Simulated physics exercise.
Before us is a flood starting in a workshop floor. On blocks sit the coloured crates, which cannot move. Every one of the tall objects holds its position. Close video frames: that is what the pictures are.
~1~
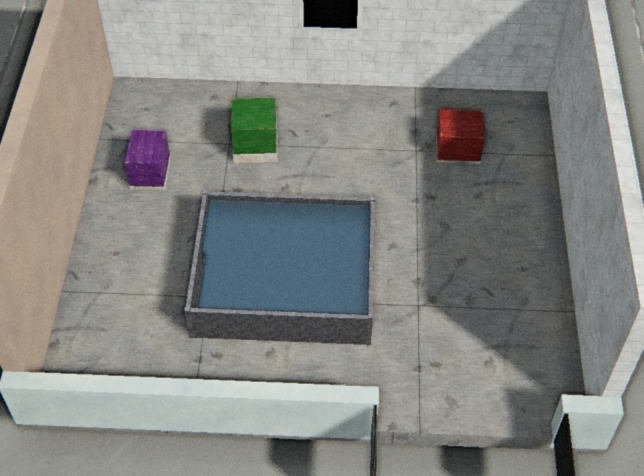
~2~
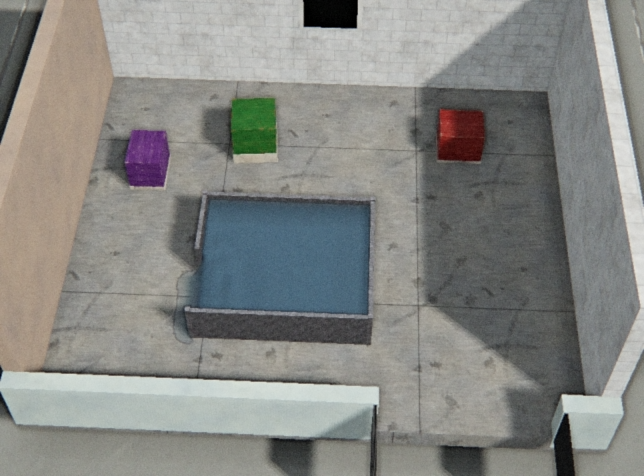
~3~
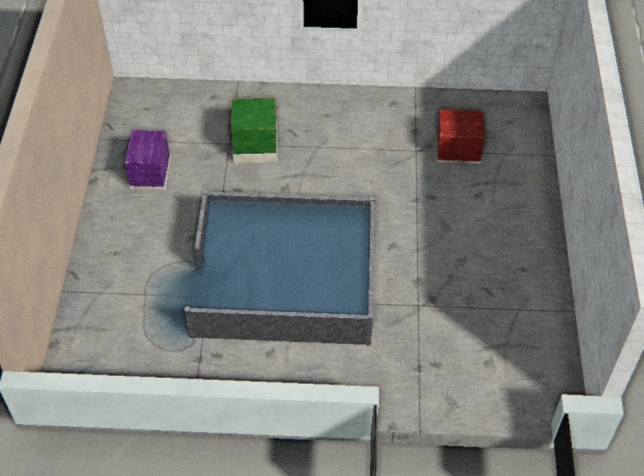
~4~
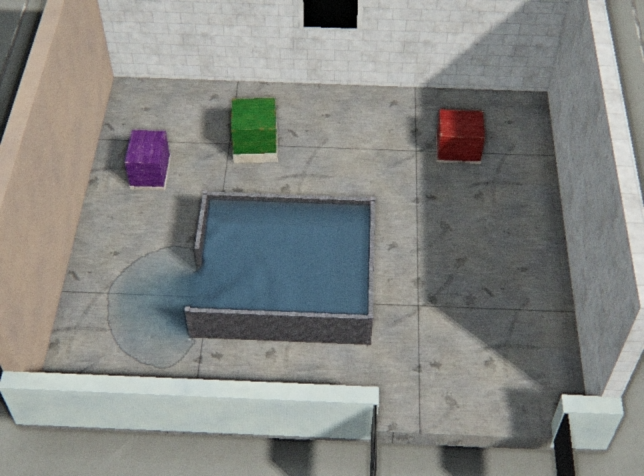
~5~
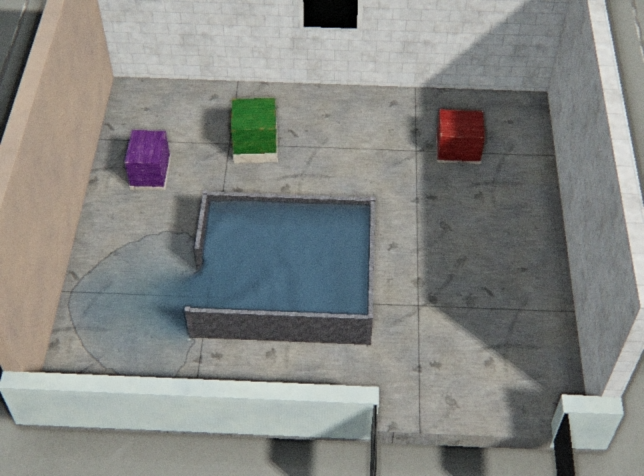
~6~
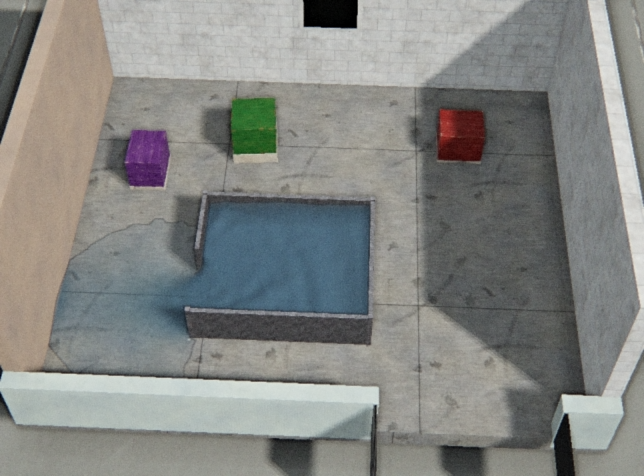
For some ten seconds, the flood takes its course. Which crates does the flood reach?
The green crate will be out of the water's reach. The purple crate will be within the water's reach. The red crate will be within the water's reach.
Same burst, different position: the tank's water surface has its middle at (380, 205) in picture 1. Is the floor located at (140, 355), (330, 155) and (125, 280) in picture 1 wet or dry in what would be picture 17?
As listed: Flooded, no water, covered.
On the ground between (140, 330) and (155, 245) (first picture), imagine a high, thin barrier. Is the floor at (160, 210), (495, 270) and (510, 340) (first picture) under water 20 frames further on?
As listed: Under water, no water, clear.
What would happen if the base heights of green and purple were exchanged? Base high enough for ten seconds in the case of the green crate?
The green crate is reached.
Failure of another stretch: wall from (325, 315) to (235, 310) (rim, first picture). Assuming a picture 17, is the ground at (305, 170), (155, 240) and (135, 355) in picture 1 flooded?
First spot unwetted, second unwetted, third drenched.
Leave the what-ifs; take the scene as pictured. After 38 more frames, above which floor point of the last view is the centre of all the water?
That comes out near (230, 264).
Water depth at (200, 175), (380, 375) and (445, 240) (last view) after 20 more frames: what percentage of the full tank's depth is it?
The three come to some 2, 0 and 0 per cent respectively.
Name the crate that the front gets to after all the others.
My guess: The crate marked red.
A moment on, water covers 15 % of the floor; the green crate not reached, the purple crate not reached, the red crate not reached.
Next, water covers 20 % of the floor; the green crate not reached, the purple crate water round its plinth, the red crate not reached.
Then, water covers 35 % of the floor; the green crate water round its plinth, the purple crate water round its plinth, the red crate not reached.
Later, water covers 70 % of the floor; the green crate water round its plinth, the purple crate water round its plinth, the red crate not reached.
In the end, water covers 95 % of the floor; the green crate stayed above the water, the purple crate was topped, the red crate was topped.
